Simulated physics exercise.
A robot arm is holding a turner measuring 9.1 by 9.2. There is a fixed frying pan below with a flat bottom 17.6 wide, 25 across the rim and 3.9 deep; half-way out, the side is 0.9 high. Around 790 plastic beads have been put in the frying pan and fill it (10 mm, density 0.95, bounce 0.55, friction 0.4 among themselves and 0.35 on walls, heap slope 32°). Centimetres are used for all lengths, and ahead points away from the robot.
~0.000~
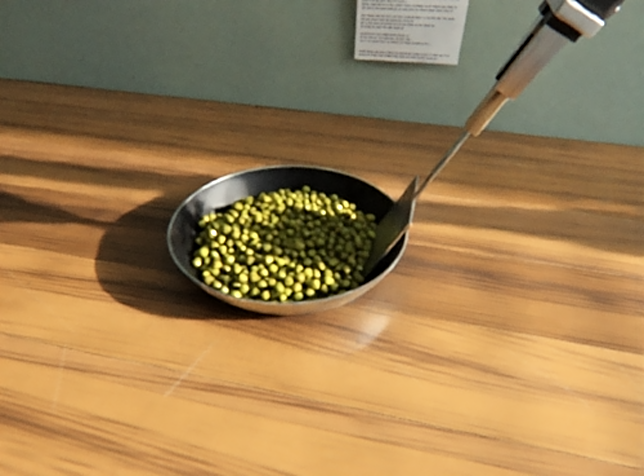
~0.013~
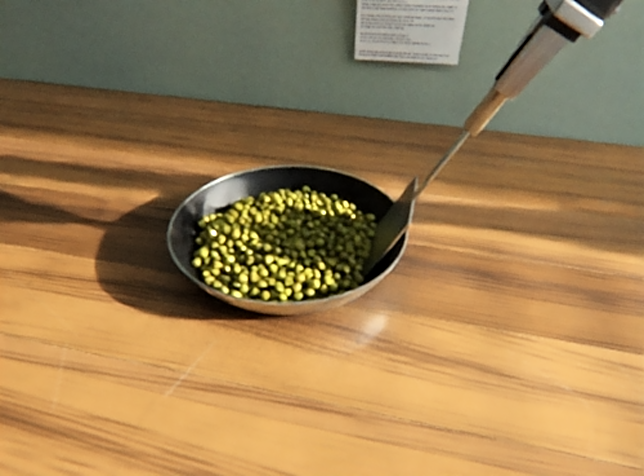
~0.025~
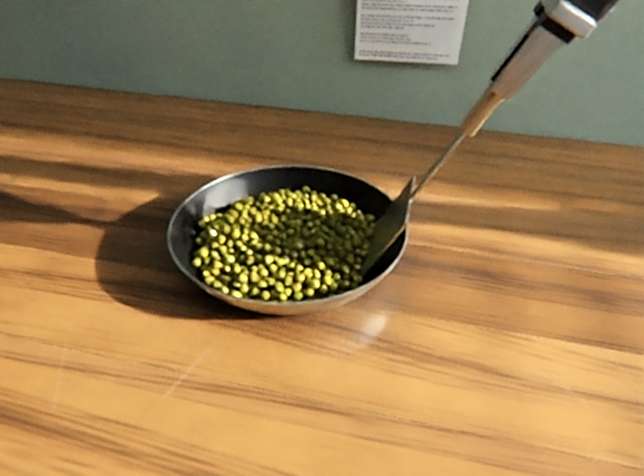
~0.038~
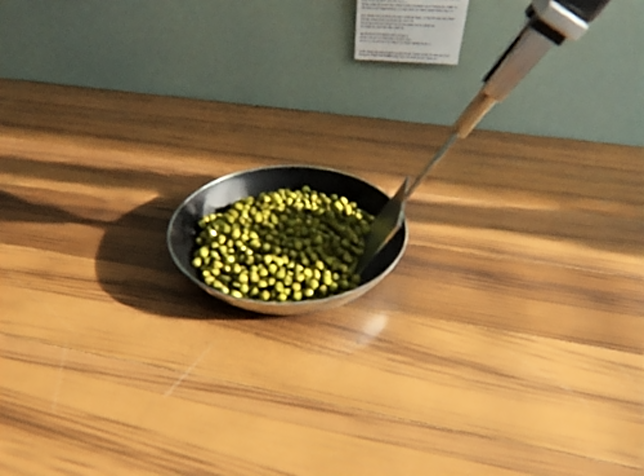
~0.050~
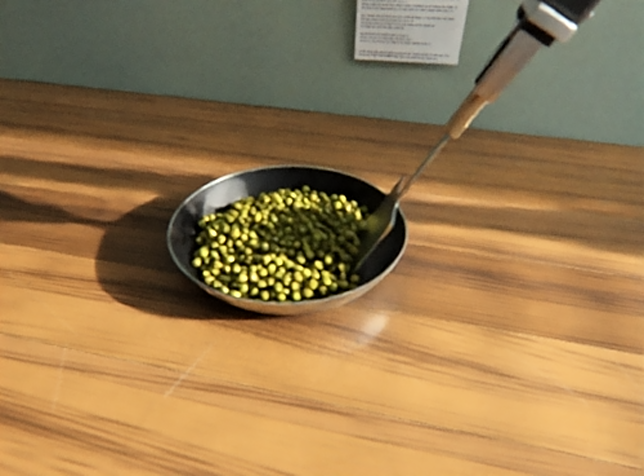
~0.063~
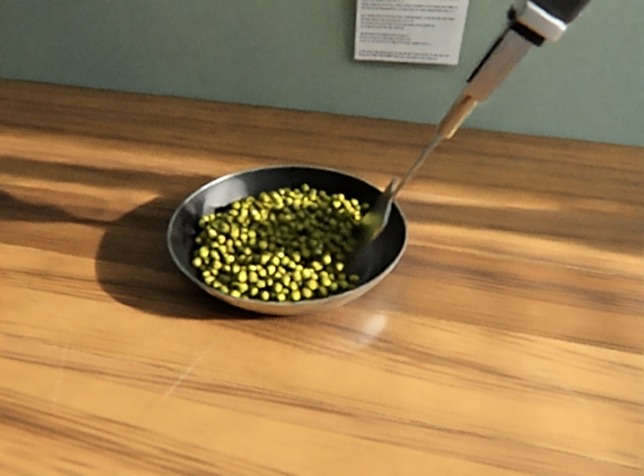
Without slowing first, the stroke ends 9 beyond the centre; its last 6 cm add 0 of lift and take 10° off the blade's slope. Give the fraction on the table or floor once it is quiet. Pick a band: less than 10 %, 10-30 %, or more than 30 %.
It falls in the band 10-30 %.
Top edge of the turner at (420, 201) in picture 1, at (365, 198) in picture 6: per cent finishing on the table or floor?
Roughly 35 percent ends up there.
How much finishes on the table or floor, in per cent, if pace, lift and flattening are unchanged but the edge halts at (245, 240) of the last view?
Approximately 0 per cent, I reckon.
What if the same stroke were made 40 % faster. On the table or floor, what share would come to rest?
25 per cent, about.
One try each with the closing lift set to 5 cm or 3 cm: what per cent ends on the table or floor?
Result, in order: Approx. 20 % and 20 %.
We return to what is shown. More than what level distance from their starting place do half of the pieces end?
Near 4 cm, measured level.
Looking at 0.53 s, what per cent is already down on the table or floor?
It works out to about 20 in a hundred.
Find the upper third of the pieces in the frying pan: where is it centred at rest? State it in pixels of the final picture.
The centre sits at about (214, 215).
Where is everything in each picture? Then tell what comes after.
Turner top edge at (415, 198), sloping 63°; upper third of the load around (293, 234), from x 195 to 375, top at y 190; 786 in the frying pan, in the first picture.
Turner top edge at (414, 198), sloping 63°; upper third of the load around (293, 234), from x 195 to 375, top at y 190, in the second picture.
Turner top edge at (411, 198), sloping 63°; upper third of the load around (297, 234), from x 195 to 375, top at y 190, in the third picture.
Turner top edge at (405, 199), sloping 63°; upper third of the load around (298, 234), from x 195 to 370, top at y 190, in the fourth picture.
Turner top edge at (398, 199), sloping 63°; upper third of the load around (298, 232), from x 195 to 370, top at y 190, in the fifth picture.
Turner top edge at (391, 199), sloping 63°; upper third of the load around (296, 232), from x 195 to 370, top at y 190; 786 in the frying pan, in the sixth picture.
By 0.17 s, sloping 63°, highest piece 5 above the table; 786 in the frying pan.
By 0.28 s, sloping 60°, highest piece 6 above the table; 786 in the frying pan.
By 0.53 s, sloping 53°, highest piece 6 above the table; 632 in the frying pan, 146 on the table or floor, 8 on the blade or in flight.
By 1.58 s, sloping 53°, highest piece 5 above the table; 632 in the frying pan, 154 on the table or floor.
Final count, 632 in the frying pan, 154 on the table or floor. That is 20 % on the table or floor.
